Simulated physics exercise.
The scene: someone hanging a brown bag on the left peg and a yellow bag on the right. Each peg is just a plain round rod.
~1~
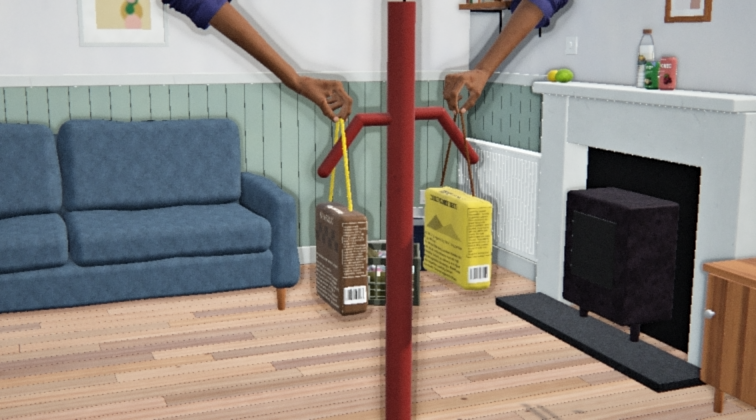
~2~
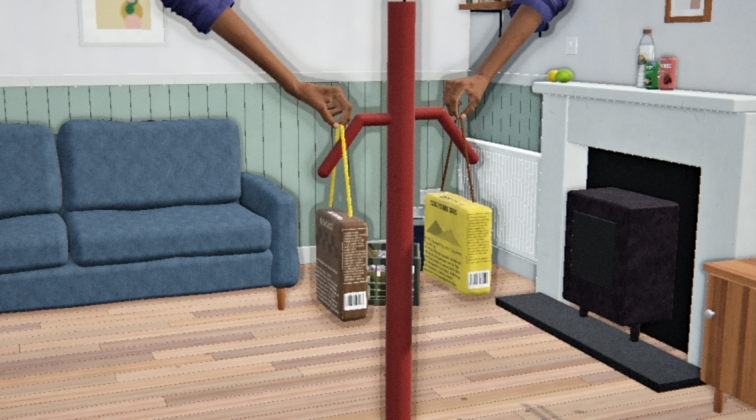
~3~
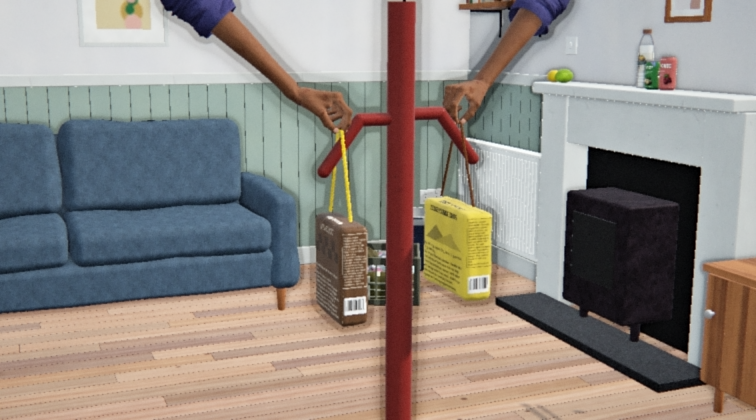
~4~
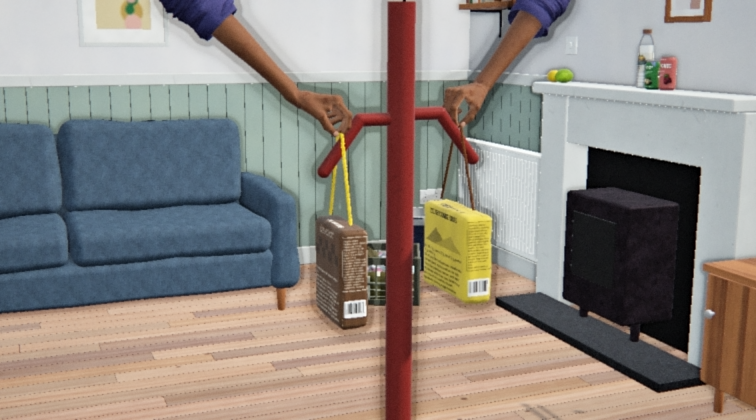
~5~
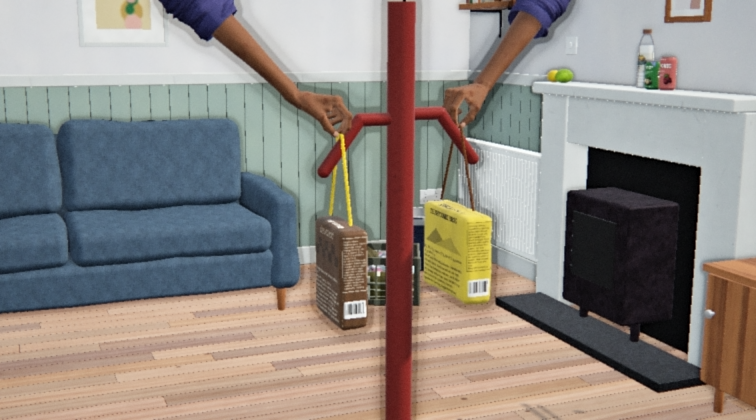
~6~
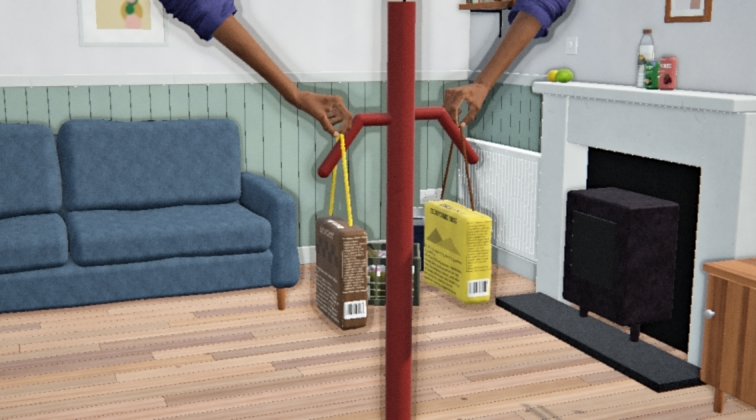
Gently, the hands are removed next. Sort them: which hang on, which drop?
The brown bag drops, the yellow bag drops.
Then, 0.38 s on from there, brown bag on the floor; yellow bag on the floor.
In the end, brown bag on the floor; yellow bag on the floor. The brown bag comes down and the yellow bag slips off its peg.
